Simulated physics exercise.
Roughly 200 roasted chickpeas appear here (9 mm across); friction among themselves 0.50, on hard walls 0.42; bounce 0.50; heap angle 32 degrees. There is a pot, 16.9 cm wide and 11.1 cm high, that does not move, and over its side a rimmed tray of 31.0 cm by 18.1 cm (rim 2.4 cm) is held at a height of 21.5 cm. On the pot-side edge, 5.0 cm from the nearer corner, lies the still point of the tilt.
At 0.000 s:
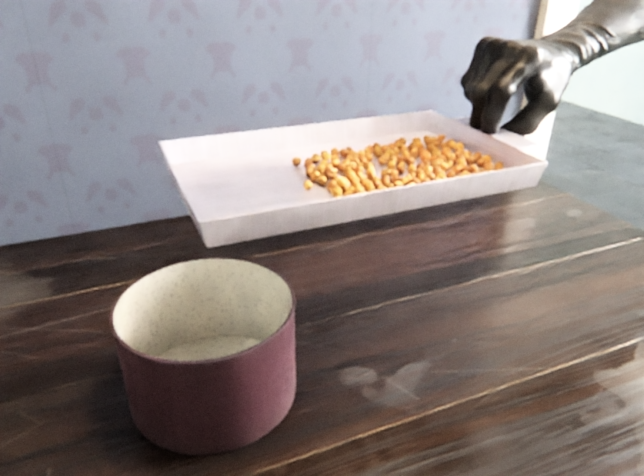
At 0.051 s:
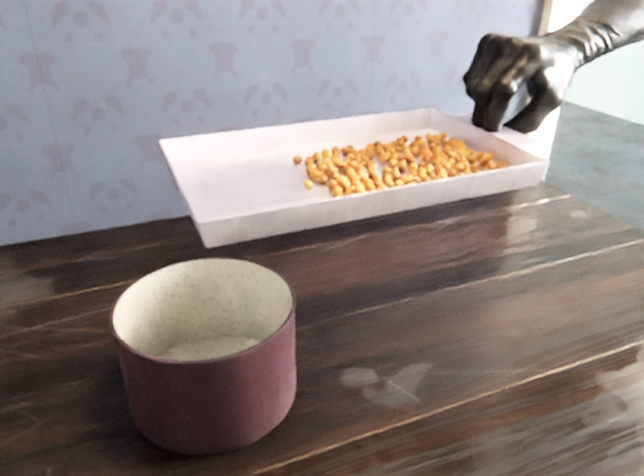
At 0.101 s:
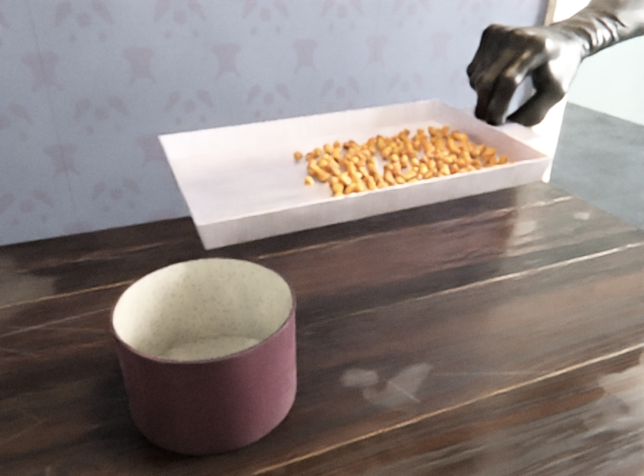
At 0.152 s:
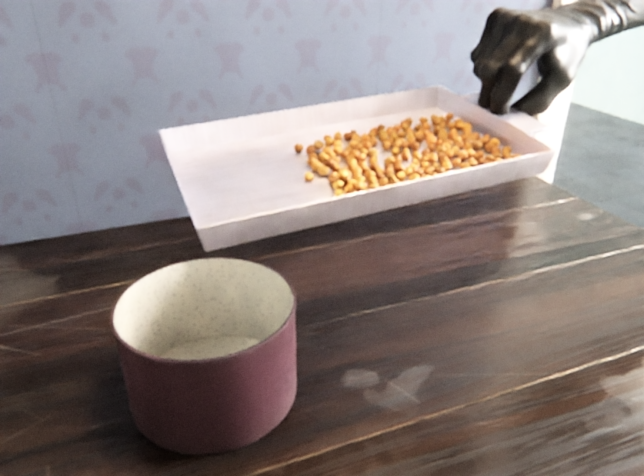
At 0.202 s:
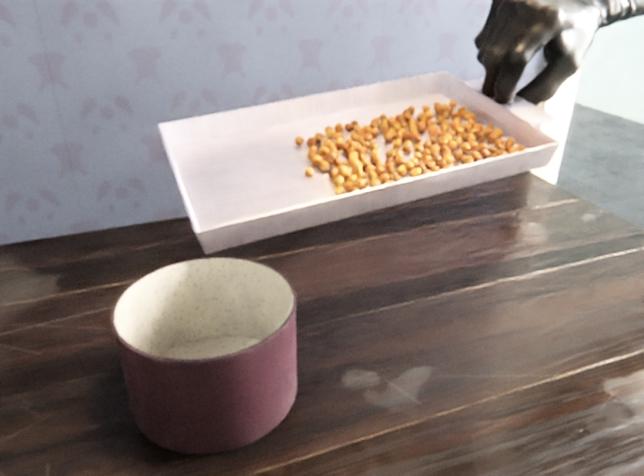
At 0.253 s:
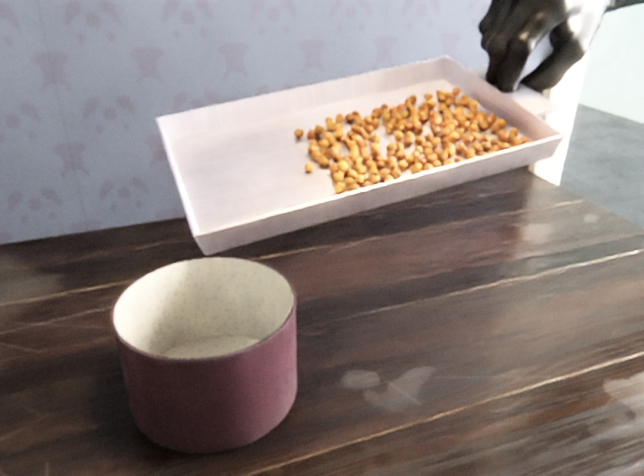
The clip shows a dark metallic-looking hand at the right end of a pale rimmed tray of roasted chickpeas, gradually raising that end while the left end stays near a still maroon pot on a dark wooden table.
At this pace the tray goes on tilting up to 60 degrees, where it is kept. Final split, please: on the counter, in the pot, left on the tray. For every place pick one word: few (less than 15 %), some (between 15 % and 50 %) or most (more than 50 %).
Counter gets few, pot gets few, tray gets most.
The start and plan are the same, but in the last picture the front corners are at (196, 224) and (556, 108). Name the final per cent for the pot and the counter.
The pot gets 0 and the counter 5.
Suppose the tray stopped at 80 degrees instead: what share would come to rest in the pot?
In that case, near 0 percent.
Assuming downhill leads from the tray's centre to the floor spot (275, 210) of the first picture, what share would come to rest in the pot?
That comes to around 0 per cent.
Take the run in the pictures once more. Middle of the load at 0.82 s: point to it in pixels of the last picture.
Approximately (369, 143) in the last view.
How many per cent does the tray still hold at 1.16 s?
Some 100 per cent of the load.
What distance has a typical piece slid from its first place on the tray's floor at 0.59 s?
It has moved some 4 cm from its start.
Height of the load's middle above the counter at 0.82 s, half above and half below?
I'd put it near 28 cm.
After 0.59 s, tilt 36 degrees; the tray holds 100 %, the pot 0 %.
After 0.82 s, tilt 51 degrees; the tray holds 100 %, the pot 0 %.
Then, at 1.16 s, tilt 60 degrees; the tray holds 100 %, the pot 0 %.
By 1.7 s all is still; counter 0 %, pot 0 %, tray 100 %.
